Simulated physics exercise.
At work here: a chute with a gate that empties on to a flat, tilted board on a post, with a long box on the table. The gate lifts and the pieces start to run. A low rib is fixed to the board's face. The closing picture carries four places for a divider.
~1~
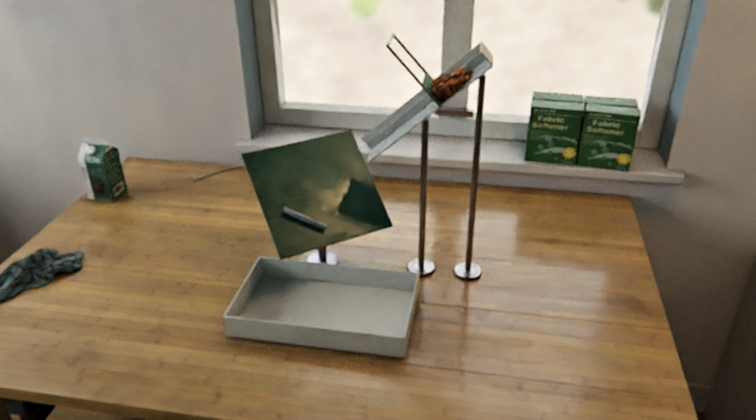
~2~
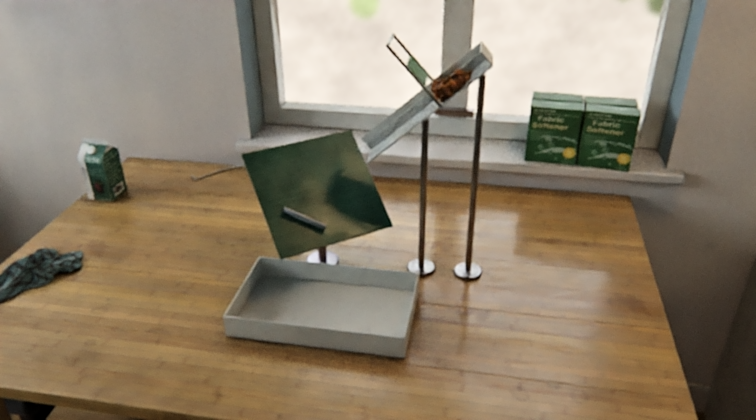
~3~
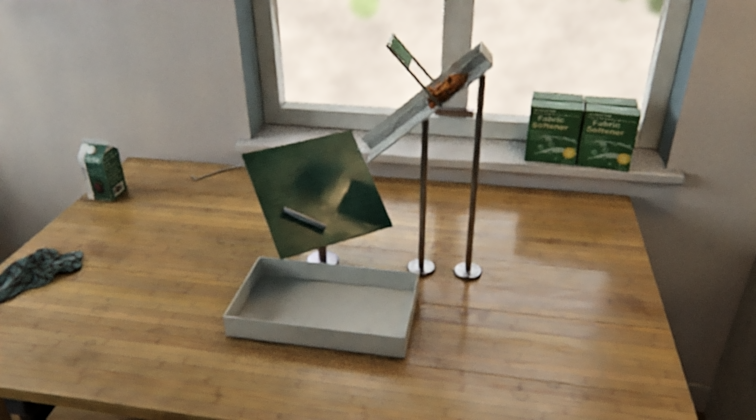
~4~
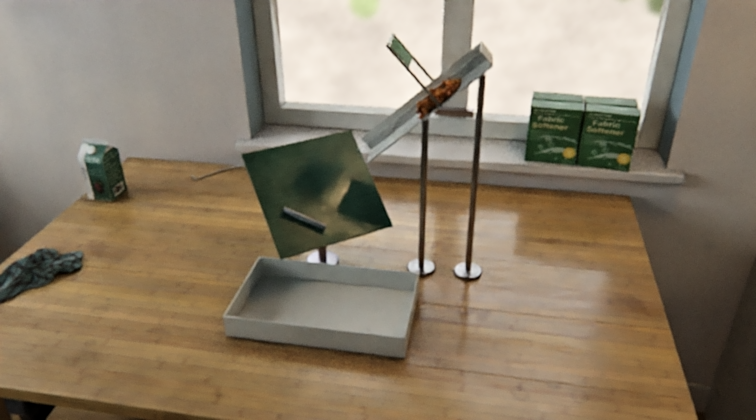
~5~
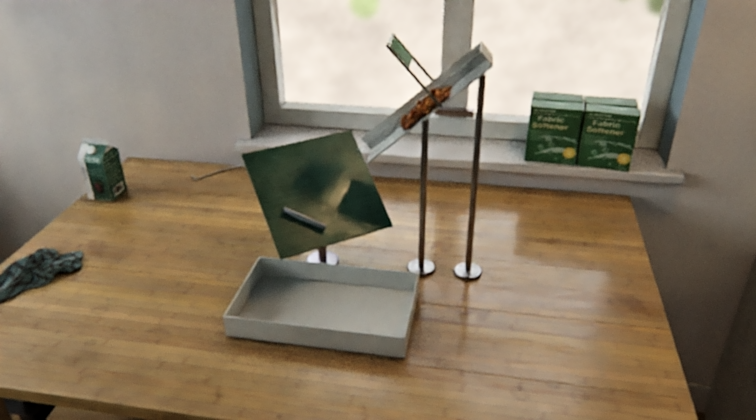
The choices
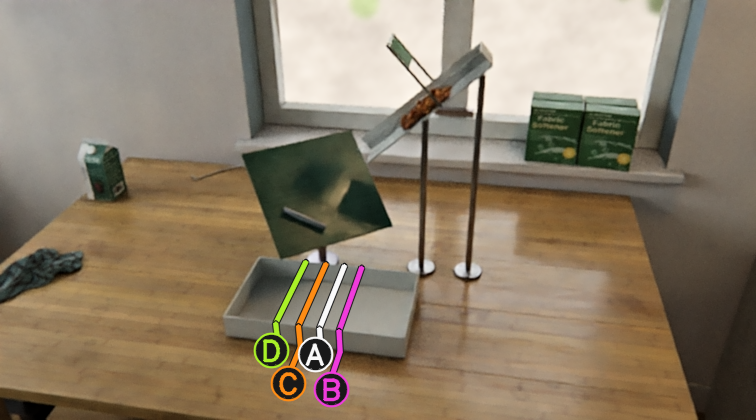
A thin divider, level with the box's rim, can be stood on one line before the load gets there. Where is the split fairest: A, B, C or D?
Take B.
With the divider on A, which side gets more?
Right.
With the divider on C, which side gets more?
The right side.
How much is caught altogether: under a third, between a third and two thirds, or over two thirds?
Over two thirds.
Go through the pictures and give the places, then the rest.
In the first picture, load behind the gate near (448, 84), bits of cat kibble; lip of the chute near (369, 157), sloping fairly steeply.
In the second picture, middle of the board near (318, 190), tilted fairly steeply; middle of its low edge near (339, 242); of its high edge near (298, 141).
In the third picture, front corners of the box near (224, 316) and (404, 337), empty; front of the load near (432, 106).
In the fourth picture, middle of the load near (437, 99); its front near (419, 105), close to a quarter of the way to the lip; rib from (284, 208) to (327, 226).
In the fifth picture, middle of the load near (427, 107); its front near (403, 121), close to half of the way to the lip.
On the marked copy, line A crosses the front rim at (319, 327); line B crosses the front rim at (339, 330); line C crosses the front rim at (298, 325); line D crosses the front rim at (276, 322).
Choosing A, of what is caught, a small share on the left of the divider, the bulk on the right.
Choosing B, of what is caught, close to two thirds on the left of the divider, close to a third on the right.
Choosing C, of what is caught, a small share on the left of the divider, all but a few on the right.
Choosing D, of what is caught, a small share on the left of the divider, all but a few on the right.
